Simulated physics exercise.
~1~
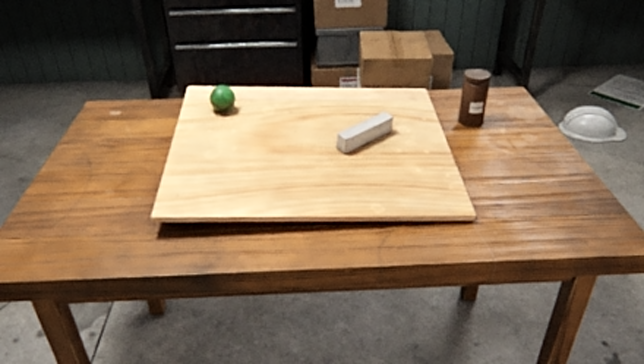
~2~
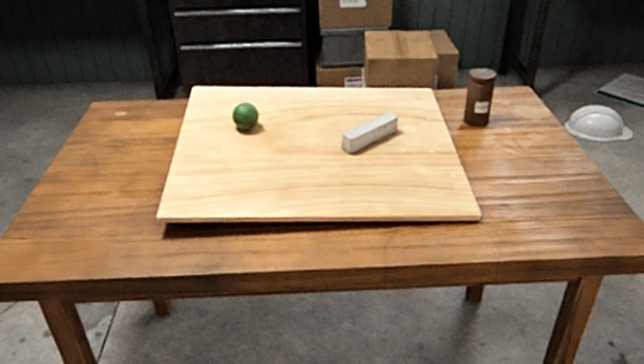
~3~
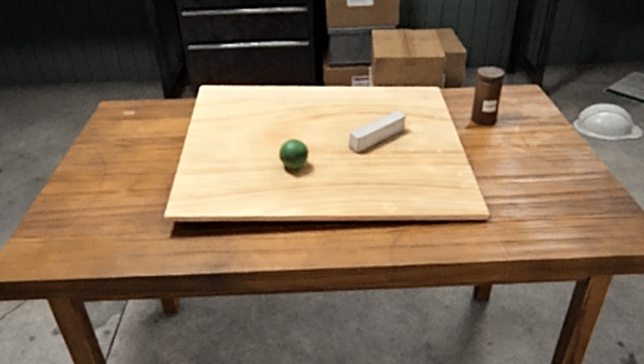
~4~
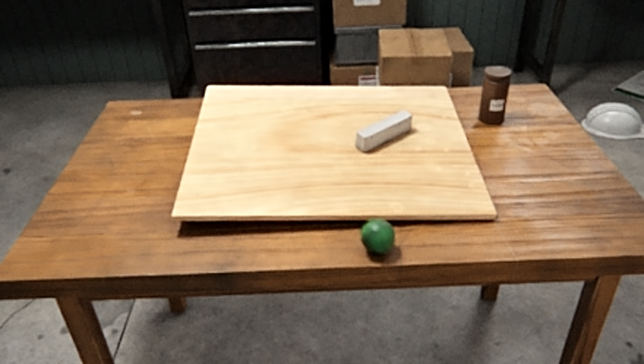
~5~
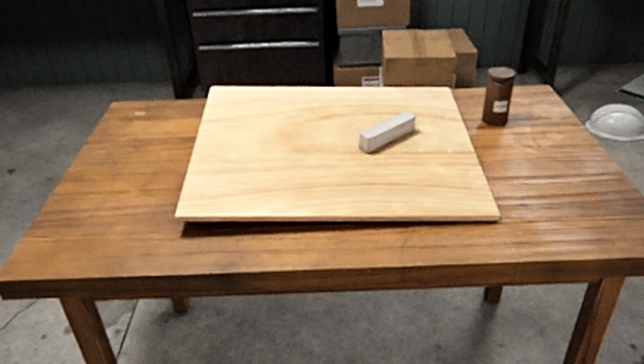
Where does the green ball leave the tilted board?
The green ball leaves the board over its near side, the edge closest to the viewer.
